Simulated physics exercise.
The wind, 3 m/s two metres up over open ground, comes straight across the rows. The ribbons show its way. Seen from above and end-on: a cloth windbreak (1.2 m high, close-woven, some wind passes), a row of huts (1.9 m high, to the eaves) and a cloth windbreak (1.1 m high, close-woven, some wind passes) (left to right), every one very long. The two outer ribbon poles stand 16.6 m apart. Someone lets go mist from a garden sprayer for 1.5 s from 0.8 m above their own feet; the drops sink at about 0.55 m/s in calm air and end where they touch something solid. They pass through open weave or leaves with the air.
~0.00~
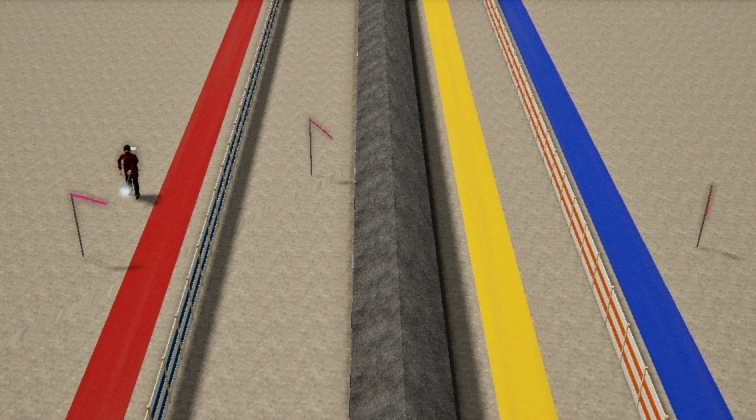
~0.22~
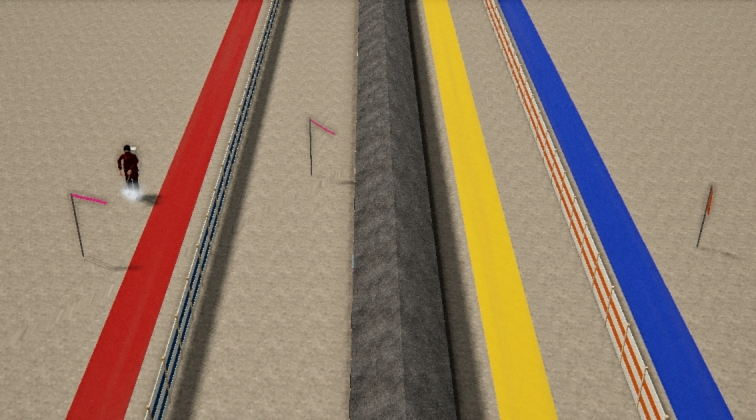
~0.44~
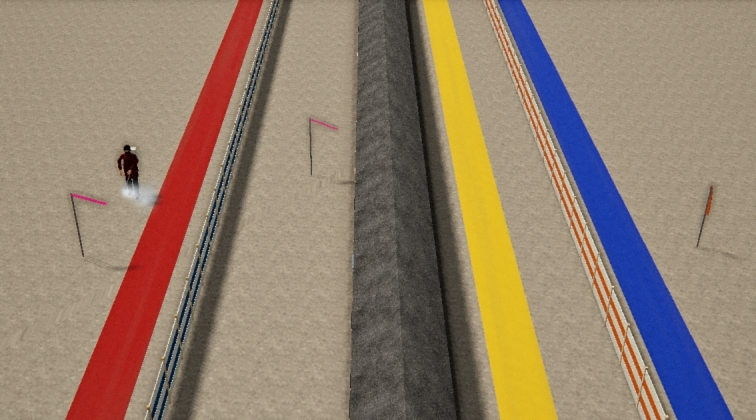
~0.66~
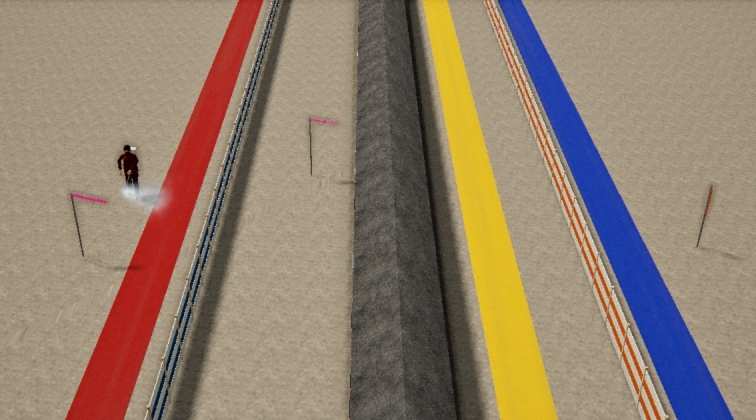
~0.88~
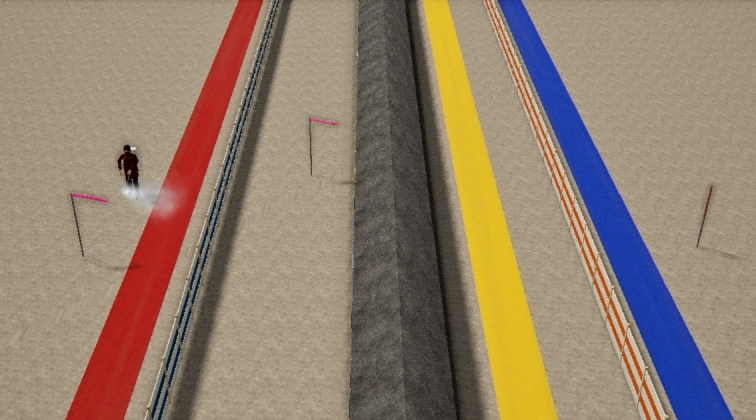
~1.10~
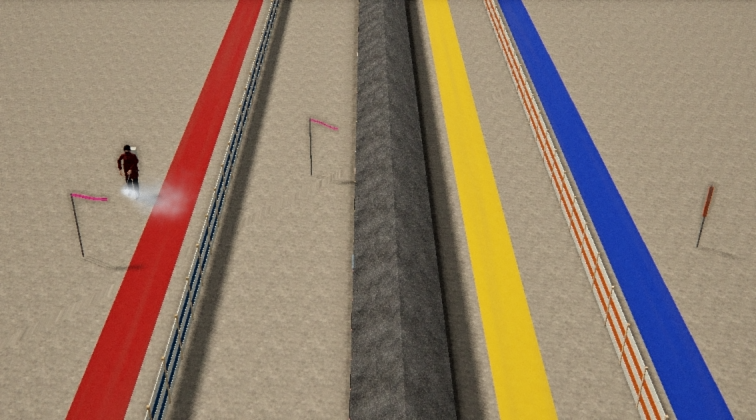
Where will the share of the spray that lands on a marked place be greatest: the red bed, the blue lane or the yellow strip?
It is red that catches most.
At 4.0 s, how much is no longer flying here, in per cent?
Near 80 %.
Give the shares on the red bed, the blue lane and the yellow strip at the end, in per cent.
Roughly 50 % red, 0 % blue, 0 % yellow.
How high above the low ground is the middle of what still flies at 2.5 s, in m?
Roughly 0.4 m up.
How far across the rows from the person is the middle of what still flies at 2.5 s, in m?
About 2.0 m.
After 2.5 s, 41 % lies on the red bed, 0 % on the yellow strip and 0 % on the blue lane; 50 % has touched down or left; the middle of what still flies is 0.4 m above the low ground, near (192, 201).
After 4.0 s, 52 % lies on the red bed, 0 % on the yellow strip and 0 % on the blue lane; 82 % has touched down or left; the middle of what still flies is 0.6 m above the low ground, near (241, 197).
After 8.0 s, 52 % lies on the red bed, 0 % on the yellow strip and 0 % on the blue lane; 95 % has touched down or left.
After 20.0 s, 52 % lies on the red bed, 0 % on the yellow strip and 0 % on the blue lane; 100 % has touched down or left.
After 45.0 s, 52 % lies on the red bed, 0 % on the yellow strip and 0 % on the blue lane; 100 % has touched down or left.
